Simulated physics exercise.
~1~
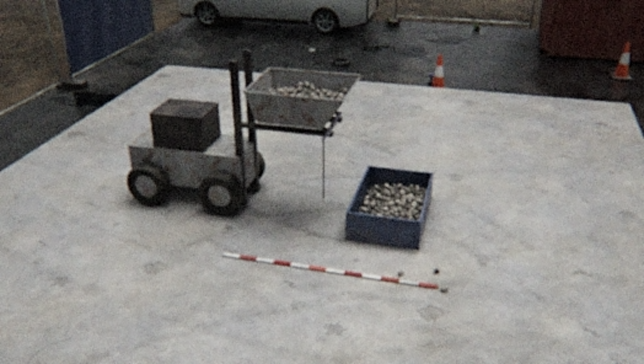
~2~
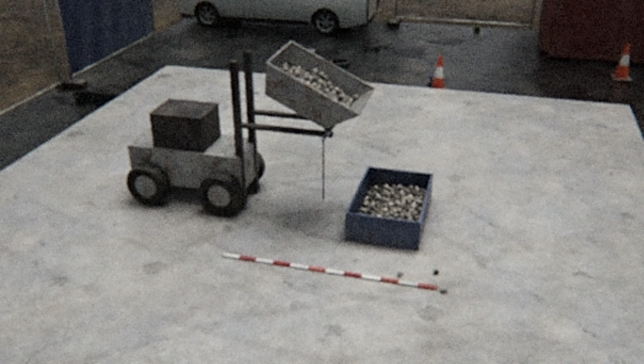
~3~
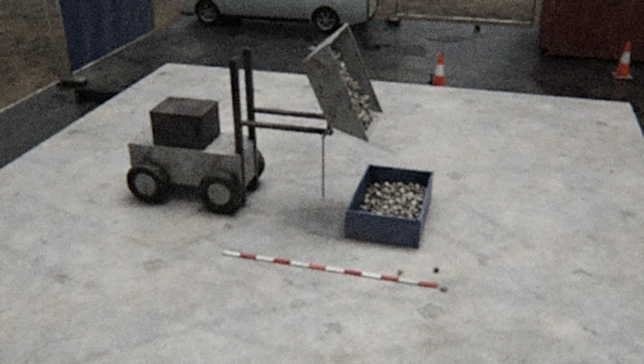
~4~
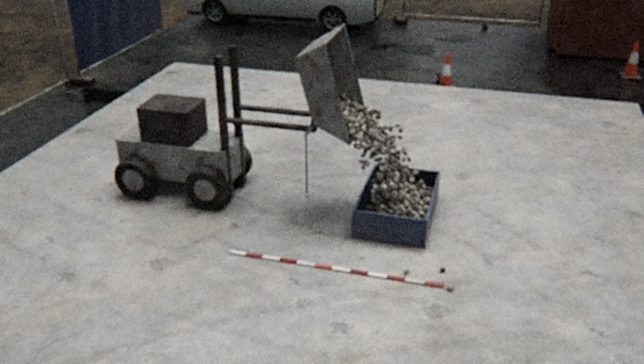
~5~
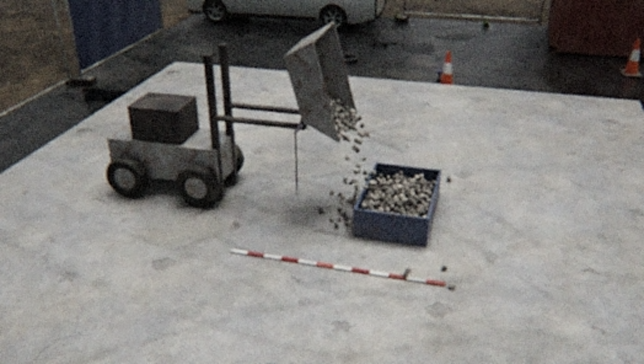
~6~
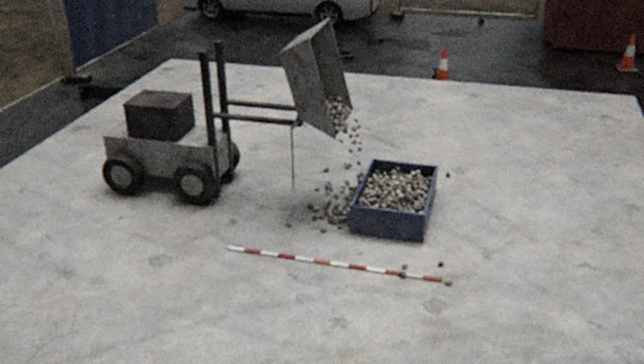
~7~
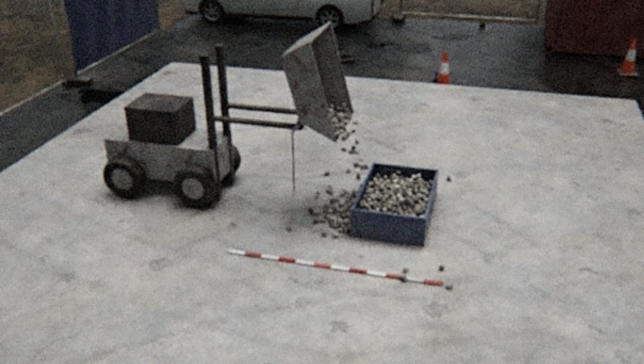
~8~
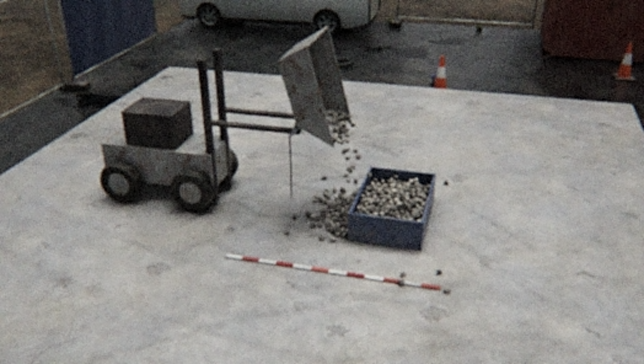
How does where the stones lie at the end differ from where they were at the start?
At the start the stones are split between the raised skip and the blue bin. By the end many more are in the bin, and some lie loose on the ground to its left.
A raised skip tips stones into a blue bin, backs left, and spills some beside it.
